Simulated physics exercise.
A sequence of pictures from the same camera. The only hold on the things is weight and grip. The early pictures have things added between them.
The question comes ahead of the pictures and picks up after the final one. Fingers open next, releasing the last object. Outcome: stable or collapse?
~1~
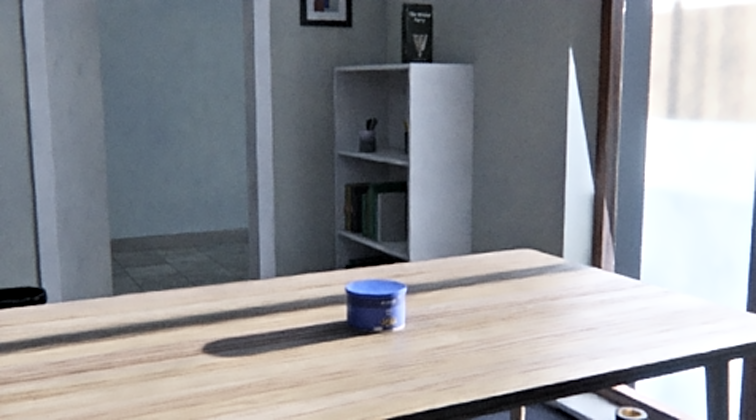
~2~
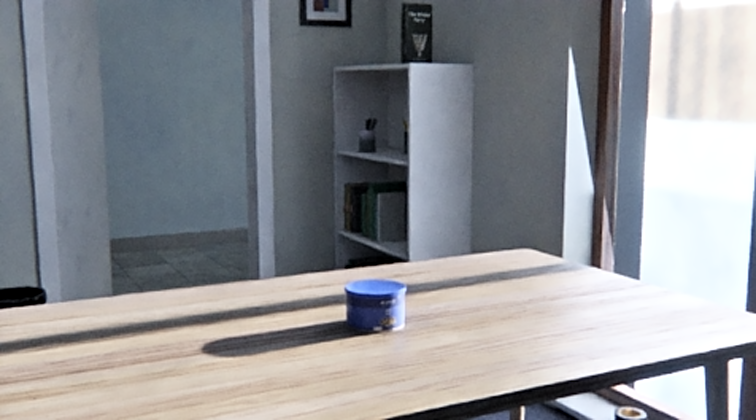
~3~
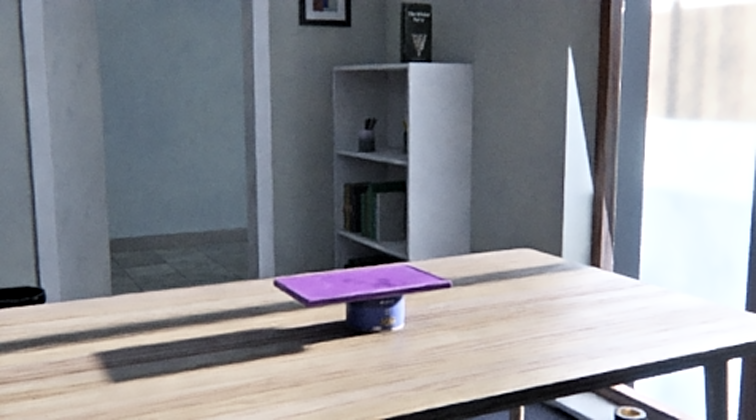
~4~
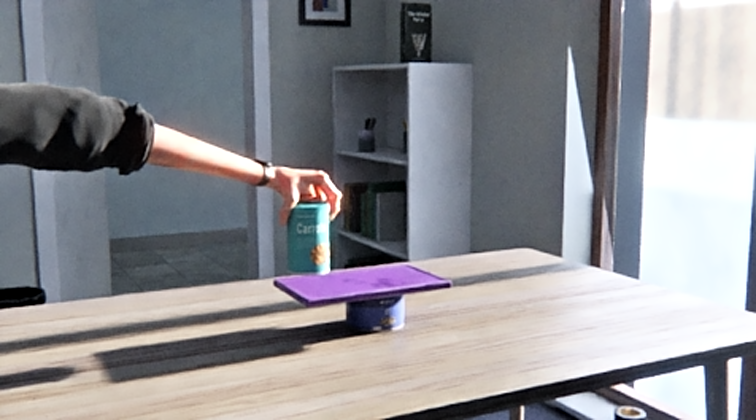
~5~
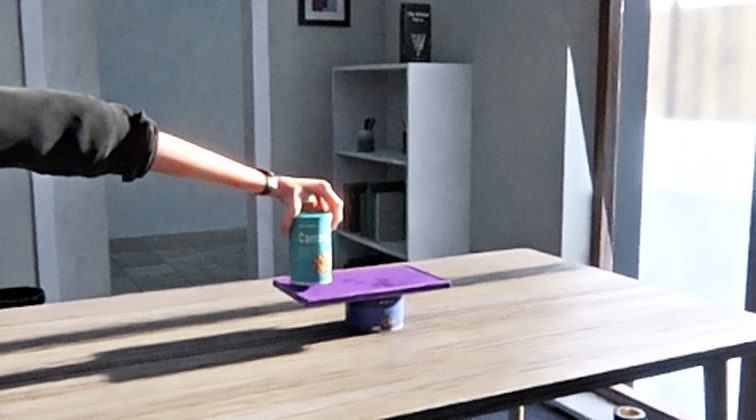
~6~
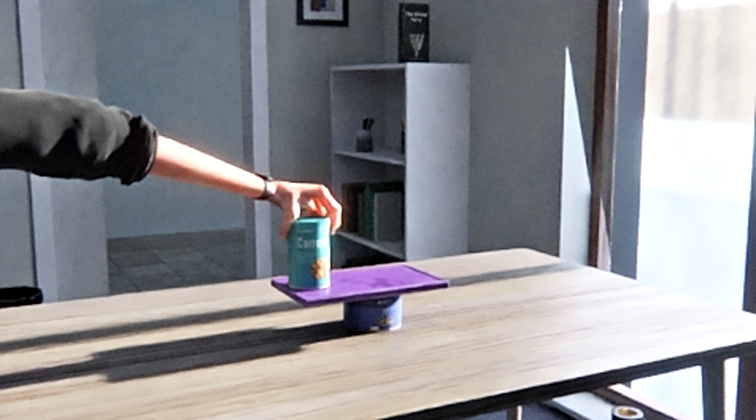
Watch - it doesn't survive it, sadly.
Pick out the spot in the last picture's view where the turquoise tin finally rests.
Around (264, 325).
Then, 0.30 s after the last picture, turquoise tin now fallen; purple lid tipped 37° from how it was.
Then, 0.40 s after the last picture, purple lid tipped 43° from how it was.
Then, 0.50 s after the last picture, purple lid tipped 29° from how it was.
At rest, fallen, turquoise tin; left askew, purple lid; blue tub in place. Seen from the same camera at the end, turquoise tin near (264, 326). The stack loses its balance.
